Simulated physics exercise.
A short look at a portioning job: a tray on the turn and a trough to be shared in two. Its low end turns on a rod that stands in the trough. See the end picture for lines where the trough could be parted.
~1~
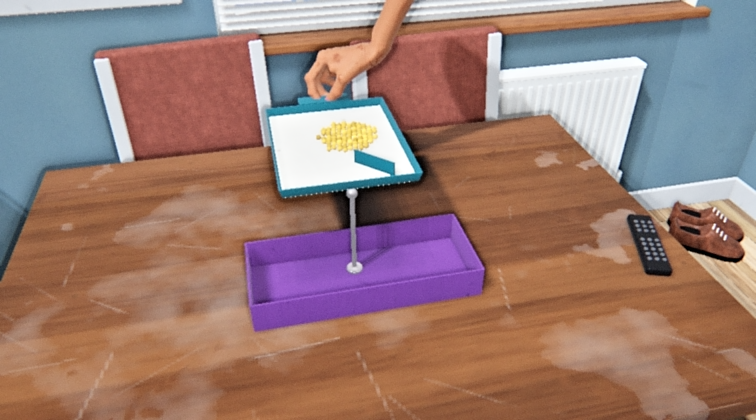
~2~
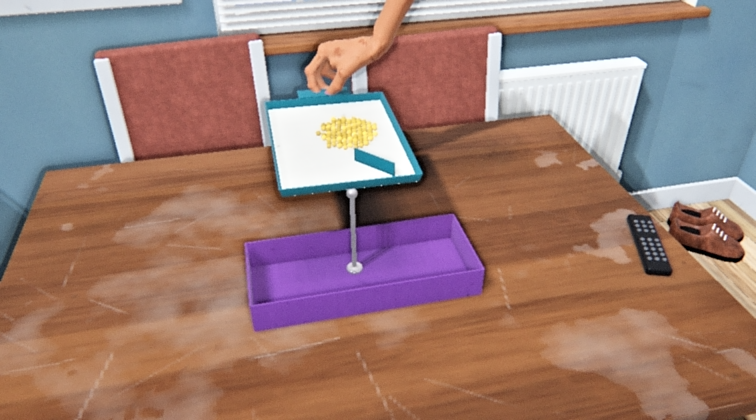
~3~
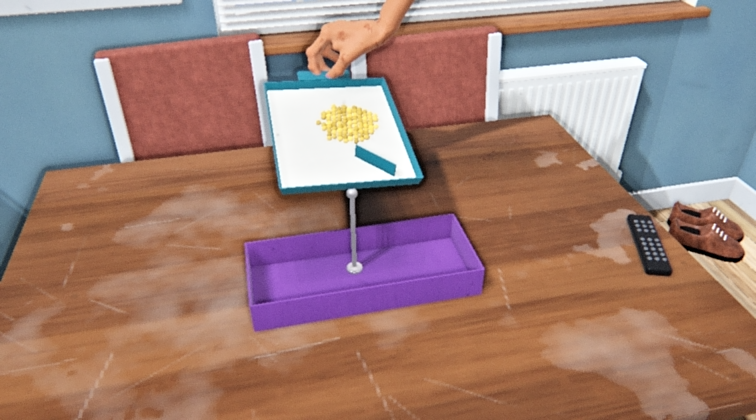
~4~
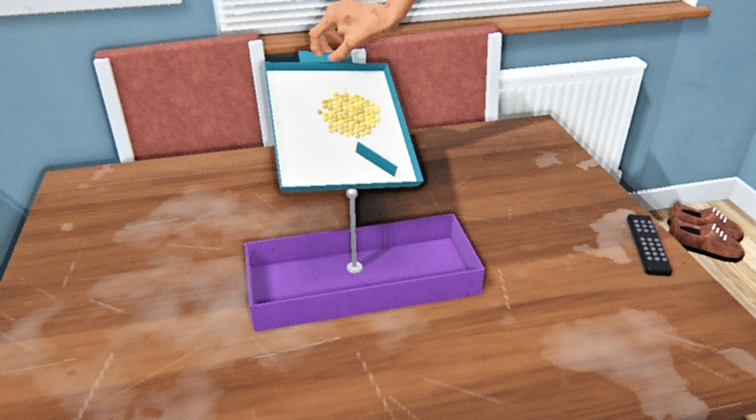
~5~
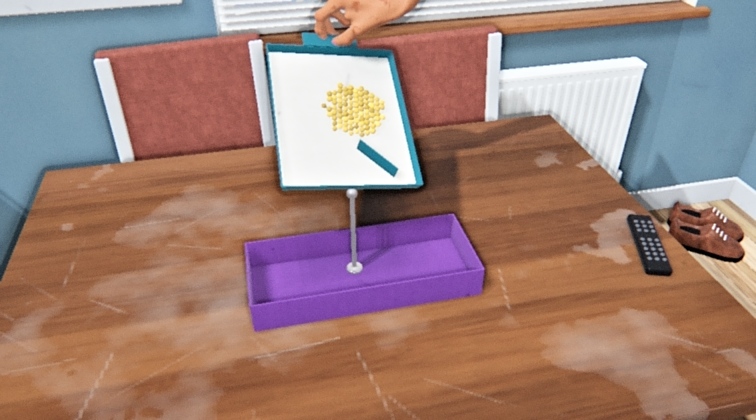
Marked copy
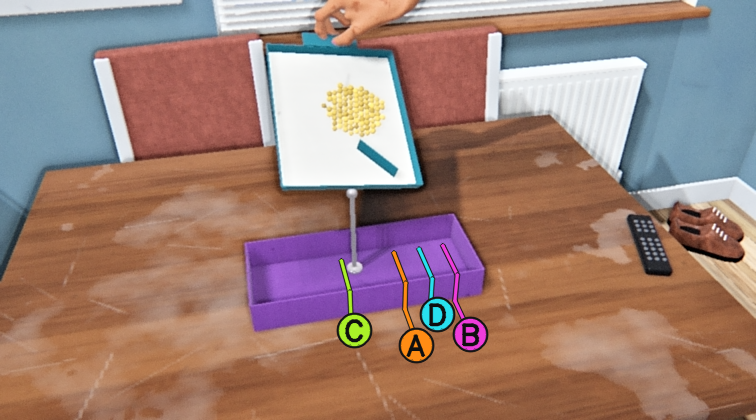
A hand lifts the far edge of a teal-rimmed tray holding yellow pieces above a purple trough.
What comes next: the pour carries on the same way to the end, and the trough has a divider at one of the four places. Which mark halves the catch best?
Use line D.
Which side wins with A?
Right.
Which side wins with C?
Right.
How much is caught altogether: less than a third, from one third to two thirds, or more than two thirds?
It is more than two thirds.
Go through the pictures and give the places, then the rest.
In the first frame, corners of the pouring end (282, 189) and (419, 171), level; middle of the load (350, 136), puffed corn balls.
In the second frame, corners of the pouring end (282, 188) and (419, 172), barely tipped; fin from (354, 148) to (395, 163).
In the third frame, corners of the pouring end (282, 186) and (420, 176), a little tipped; front corners of the trough (251, 306) and (484, 269).
In the fourth frame, corners of the pouring end (283, 185) and (420, 179), clearly tipped; far corners (267, 64) and (385, 65).
In the fifth frame, corners of the pouring end (284, 184) and (420, 182), clearly tipped; the right corner sinks clearly lower.
On the marked copy, line A crosses the front rim at (405, 282); line B crosses the front rim at (456, 273); line C crosses the front rim at (349, 291); line D crosses the front rim at (431, 277).
For line A, of what is caught, about a tenth on the left of the divider, almost all on the right.
For line B, of what is caught, every piece on the left of the divider, not one piece on the right.
For line C, of what is caught, not one piece on the left of the divider, every piece on the right.
For line D, of what is caught, roughly half on the left of the divider, roughly half on the right.
